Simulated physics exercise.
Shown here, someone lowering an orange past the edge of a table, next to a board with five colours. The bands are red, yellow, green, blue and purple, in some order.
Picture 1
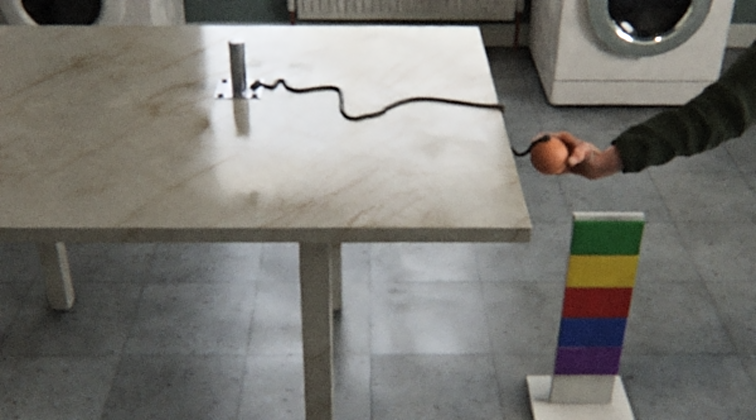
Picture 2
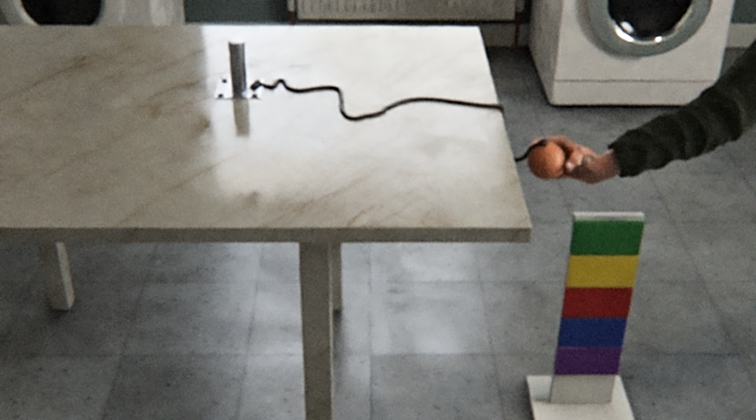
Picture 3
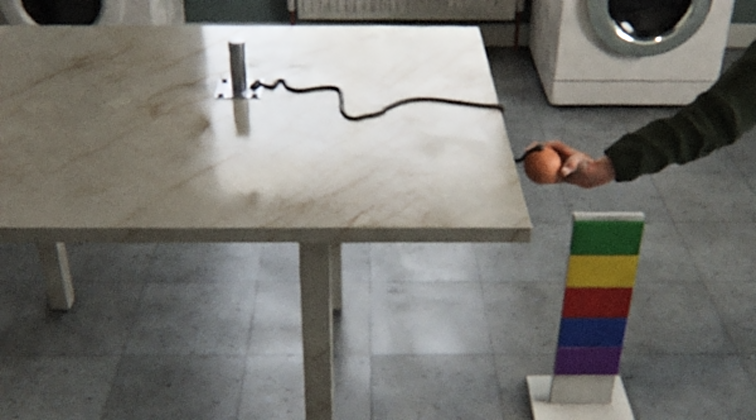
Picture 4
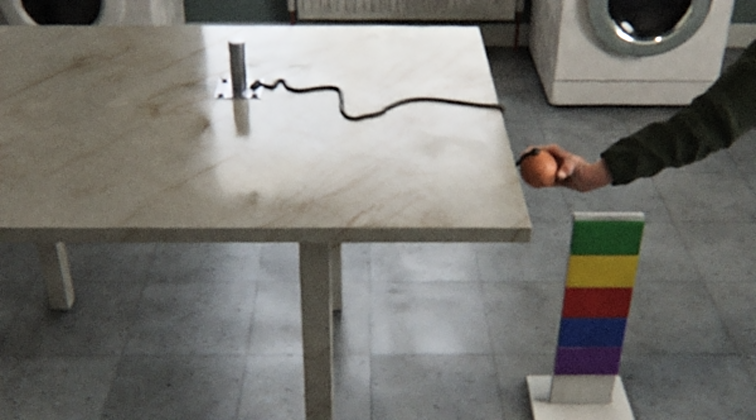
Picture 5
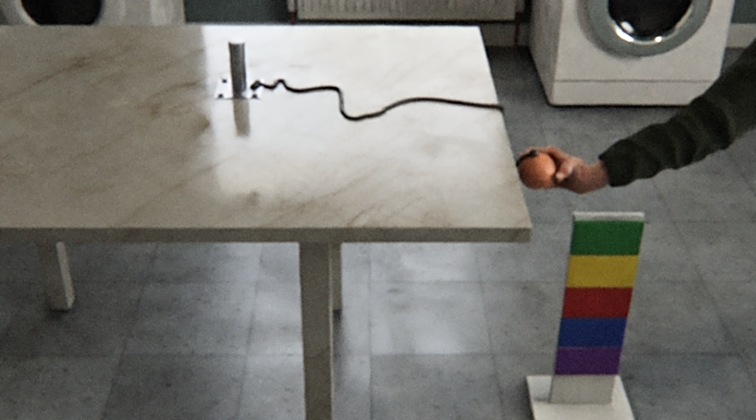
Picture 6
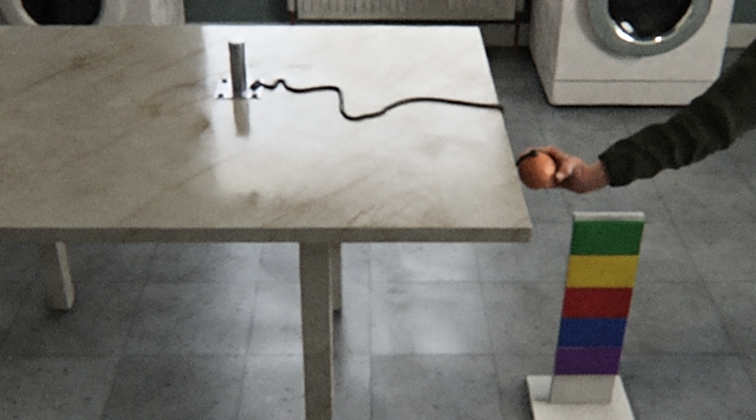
In a grey-tiled room with white front-loading machines along the back, a fixed, slightly raised view looks across a pale marbled table. A dark cord runs from a metal post on the tabletop to an orange ball held by a dark-sleeved hand beyond the right edge, above a stand banded green, yellow, red, blue and purple. The hand eases the ball slightly left and down, then stays nearly still.
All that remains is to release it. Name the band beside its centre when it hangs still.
Its middle rests at the red band.
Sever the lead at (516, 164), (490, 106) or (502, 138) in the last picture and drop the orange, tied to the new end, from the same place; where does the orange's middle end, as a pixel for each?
In that order: (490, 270), (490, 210) and (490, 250).
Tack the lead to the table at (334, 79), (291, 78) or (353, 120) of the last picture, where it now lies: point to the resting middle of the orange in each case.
Try by try, around (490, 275), (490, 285) and (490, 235).
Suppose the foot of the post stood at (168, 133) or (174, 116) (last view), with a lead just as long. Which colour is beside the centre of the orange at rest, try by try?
Taking them in turn: Yellow; yellow.
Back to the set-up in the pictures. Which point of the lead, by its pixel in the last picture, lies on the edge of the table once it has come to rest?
At (398, 103), roughly.
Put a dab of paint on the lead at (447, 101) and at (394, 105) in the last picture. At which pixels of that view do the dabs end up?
They go to (498, 160) and to (495, 109).
Soon after, orange near (472, 280); level with red.
After that, orange near (502, 292); level with red.
In the end, orange near (489, 295); level with red. The red one.
